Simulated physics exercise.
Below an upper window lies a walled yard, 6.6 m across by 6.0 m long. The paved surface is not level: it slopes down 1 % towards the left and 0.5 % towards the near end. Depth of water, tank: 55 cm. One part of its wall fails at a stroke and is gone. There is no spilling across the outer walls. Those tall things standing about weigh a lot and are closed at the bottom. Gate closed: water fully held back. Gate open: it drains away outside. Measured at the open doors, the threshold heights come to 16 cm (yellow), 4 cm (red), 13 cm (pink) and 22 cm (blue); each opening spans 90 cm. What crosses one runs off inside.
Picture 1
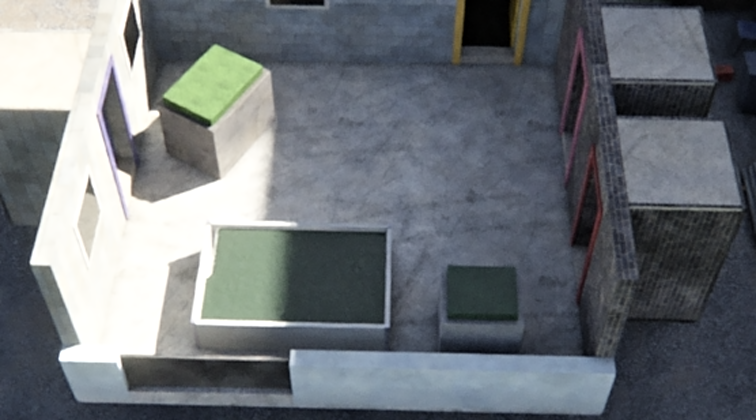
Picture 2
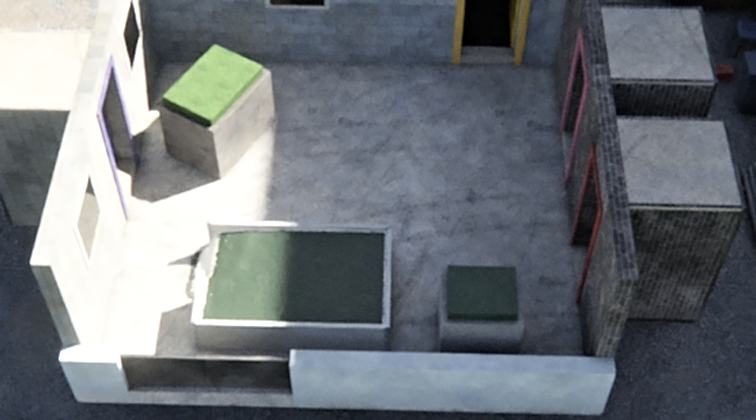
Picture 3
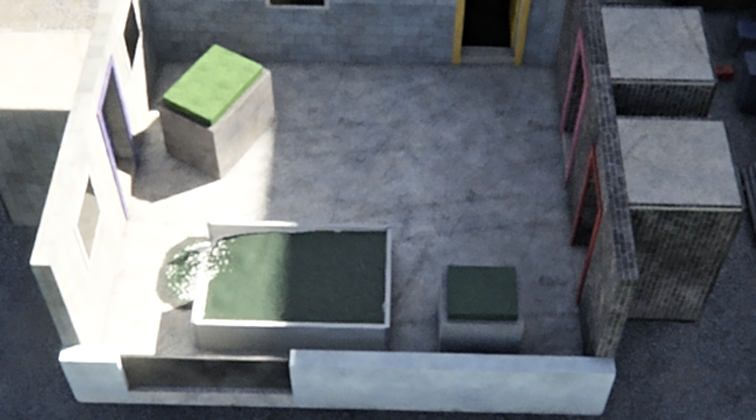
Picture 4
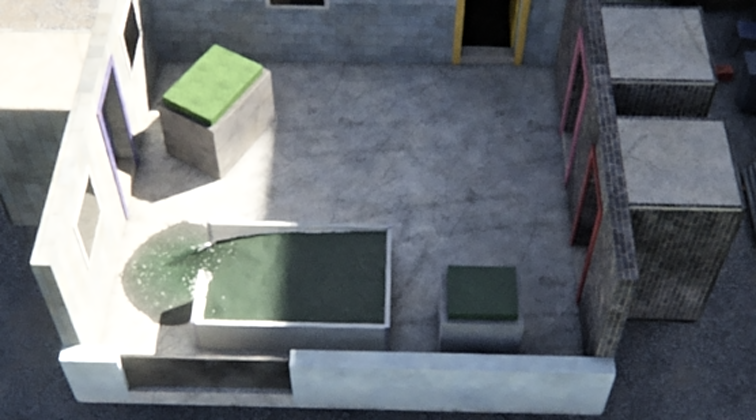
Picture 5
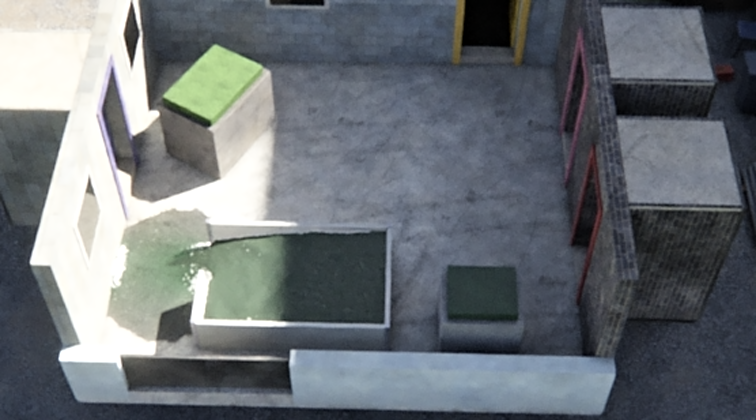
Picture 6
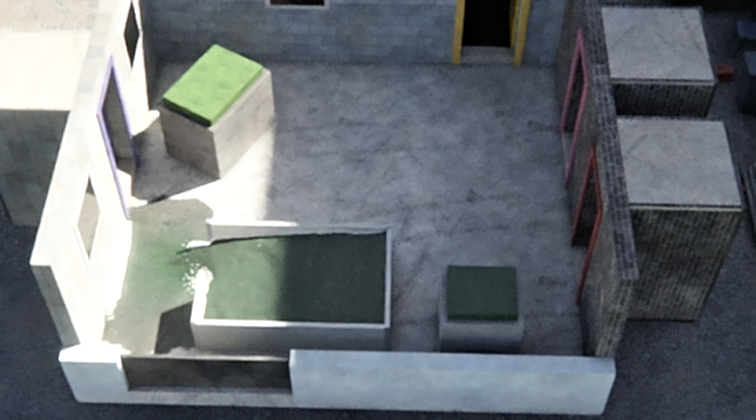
In a walled yard, greenish water broke out of the left end of a big low tank, splashed onto the pale paving and spread in a widening pool to the left-hand wall.
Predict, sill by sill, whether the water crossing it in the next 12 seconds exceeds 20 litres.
My prediction: At the yellow door it is 20 litres or less; at the red door it is 20 litres or less; at the pink door it is 20 litres or less; at the blue door it is 20 litres or less.
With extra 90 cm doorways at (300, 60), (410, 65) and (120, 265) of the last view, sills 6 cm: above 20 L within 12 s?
In sequence the answers are less than that, less than that and more than that.
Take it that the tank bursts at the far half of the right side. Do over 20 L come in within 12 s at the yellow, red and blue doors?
At yellow the amount is beneath the mark, at red it is higher than the mark, and at blue it is beneath the mark.
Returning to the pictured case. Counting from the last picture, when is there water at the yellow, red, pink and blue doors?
The front reaches yellow at 5.0 s, red at 5.0 s, pink at 7.0 s, blue at 0.2 s.
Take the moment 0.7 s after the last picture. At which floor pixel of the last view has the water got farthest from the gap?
Somewhere around (144, 134).
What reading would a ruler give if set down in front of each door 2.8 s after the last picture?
Measured in centimetres, the yellow door gives 0, the red door 0, the pink door 0 and the blue door 13.
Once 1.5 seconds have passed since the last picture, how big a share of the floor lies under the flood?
20 %.
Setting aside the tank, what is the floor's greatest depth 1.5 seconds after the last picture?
Max around 36 cm.
Then, 0.7 s after the last picture water covers 10 % of the floor and is deepest (35 cm) near (130, 265); yellow door not reached, red door not reached, pink door not reached, blue door 17 cm at the sill, 0 L in.
Then, 1.5 s after the last picture water covers 20 % of the floor and is deepest (36 cm) near (95, 374); yellow door not reached, red door not reached, pink door not reached, blue door 17 cm at the sill, 0 L in.
Then, 2.8 s after the last picture water covers 35 % of the floor and is deepest (26 cm) near (98, 363); yellow door not reached, red door not reached, pink door not reached, blue door 13 cm at the sill, 0 L in.
Then, 6.3 s after the last picture water covers 85 % of the floor and is deepest (18 cm) near (95, 374); yellow door 2 cm at the sill, 0 L in, red door 2 cm at the sill, 0 L in, pink door not reached, blue door 11 cm at the sill, 0 L in.
Then, 11.3 s after the last picture water covers 100 % of the floor and is deepest (12 cm) near (95, 374); yellow door 6 cm at the sill, 0 L in, red door 4 cm at the sill, 0 L in, pink door 5 cm at the sill, 0 L in, blue door 8 cm at the sill, 0 L in.
